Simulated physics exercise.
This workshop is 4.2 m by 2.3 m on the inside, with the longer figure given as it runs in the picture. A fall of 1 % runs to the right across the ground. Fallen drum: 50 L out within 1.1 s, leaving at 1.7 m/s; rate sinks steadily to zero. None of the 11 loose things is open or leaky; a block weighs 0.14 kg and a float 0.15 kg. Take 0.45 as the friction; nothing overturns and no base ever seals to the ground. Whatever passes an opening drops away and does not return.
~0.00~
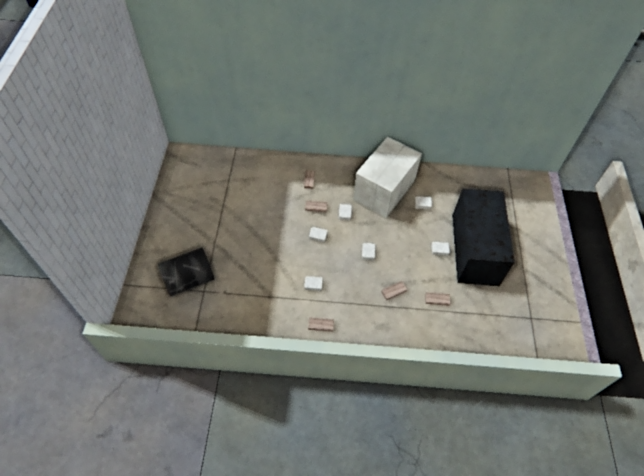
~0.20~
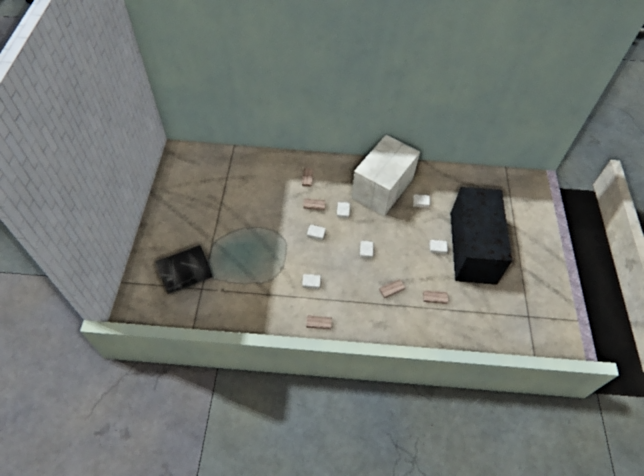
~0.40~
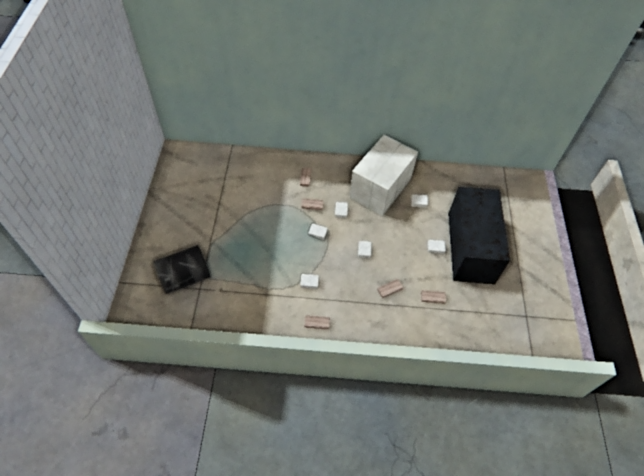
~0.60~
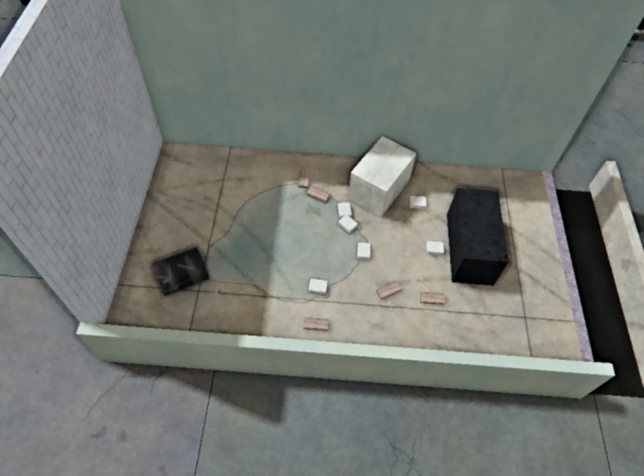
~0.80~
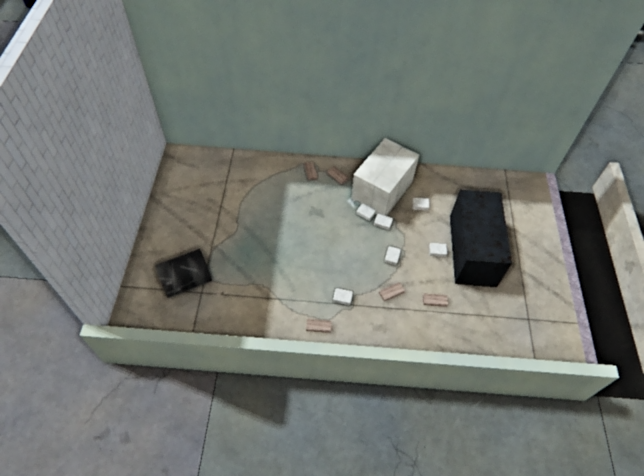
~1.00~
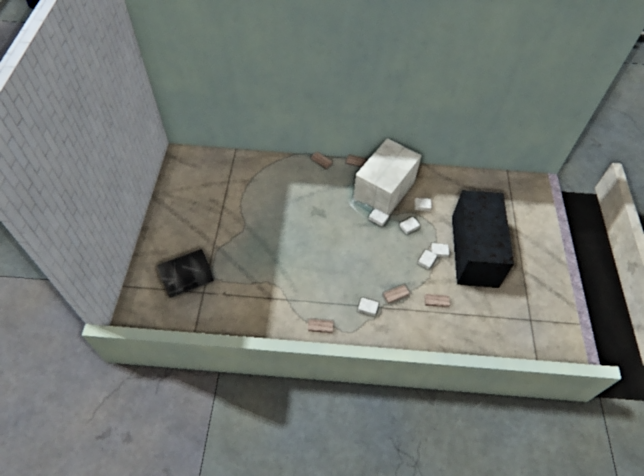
A small walled workshop floor, with a pale green back wall and a brick-patterned left wall, is seen from above at a slant. A dark, flat object lies at left, a white box and a black box stand at right, and small white and reddish pieces are scattered between. Clear water appears beside the dark object and spreads rightward, pushing several pieces along toward the boxes, which stay put.
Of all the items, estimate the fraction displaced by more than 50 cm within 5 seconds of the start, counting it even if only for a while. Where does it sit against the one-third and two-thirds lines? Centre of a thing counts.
On or over the two-thirds line.
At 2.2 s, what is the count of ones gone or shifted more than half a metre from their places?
Count: 7.
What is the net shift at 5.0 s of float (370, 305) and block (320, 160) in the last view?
First one: Gone out; second one: 60 cm.
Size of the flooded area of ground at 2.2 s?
Wet: Near 2.5 m2.
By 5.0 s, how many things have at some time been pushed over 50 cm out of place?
Tally: 9.
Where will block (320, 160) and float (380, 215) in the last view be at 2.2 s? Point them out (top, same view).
Approx. (349, 155); approx. (434, 217).
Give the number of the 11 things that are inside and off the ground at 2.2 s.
I count 8.
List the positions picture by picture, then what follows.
In the first frame, a float at (318, 233) rests on the ground; a block at (316, 205) rests on the ground; water covers 0.0 m2; 0 of 11 have shifted.
In the second frame, a float at (316, 231), on the bottom; a block at (314, 203) rests on the ground; water covers 0.4 m2; 0 of 11 have shifted.
In the third frame, a float at (318, 230), on the bottom, 4 cm from its start; a block at (312, 203) rests on the ground; water covers 0.8 m2; 0 of 11 have shifted.
In the fourth frame, a float at (348, 222) rests on the ground, 37 cm from its start; a block at (318, 193) rests on the ground, 17 cm from its start; 1.4 m2 under water; 4 of 11 have shifted.
In the fifth frame, a float at (384, 220) rests on the ground, 70 cm from its start; a block at (338, 174) rests on the ground, 50 cm from its start; water covers 2.1 m2; 6 of 11 have shifted.
In the sixth frame, a float at (410, 224), afloat, 93 cm from its start; a block at (357, 160) rests on the ground, 79 cm from its start; 2.7 m2 under water; 6 of 11 have shifted.
After 1.4 s 6 of 11 are over 50 cm from their spots; 6 afloat.
After 2.2 s 7 of 11 are over 50 cm from their spots; 8 afloat.
After 3.5 s 7 of 11 are over 50 cm from their spots; 10 afloat.
After 5.0 s 9 of 11 are over 50 cm from their spots, and 9 have been at some point; 4 afloat.
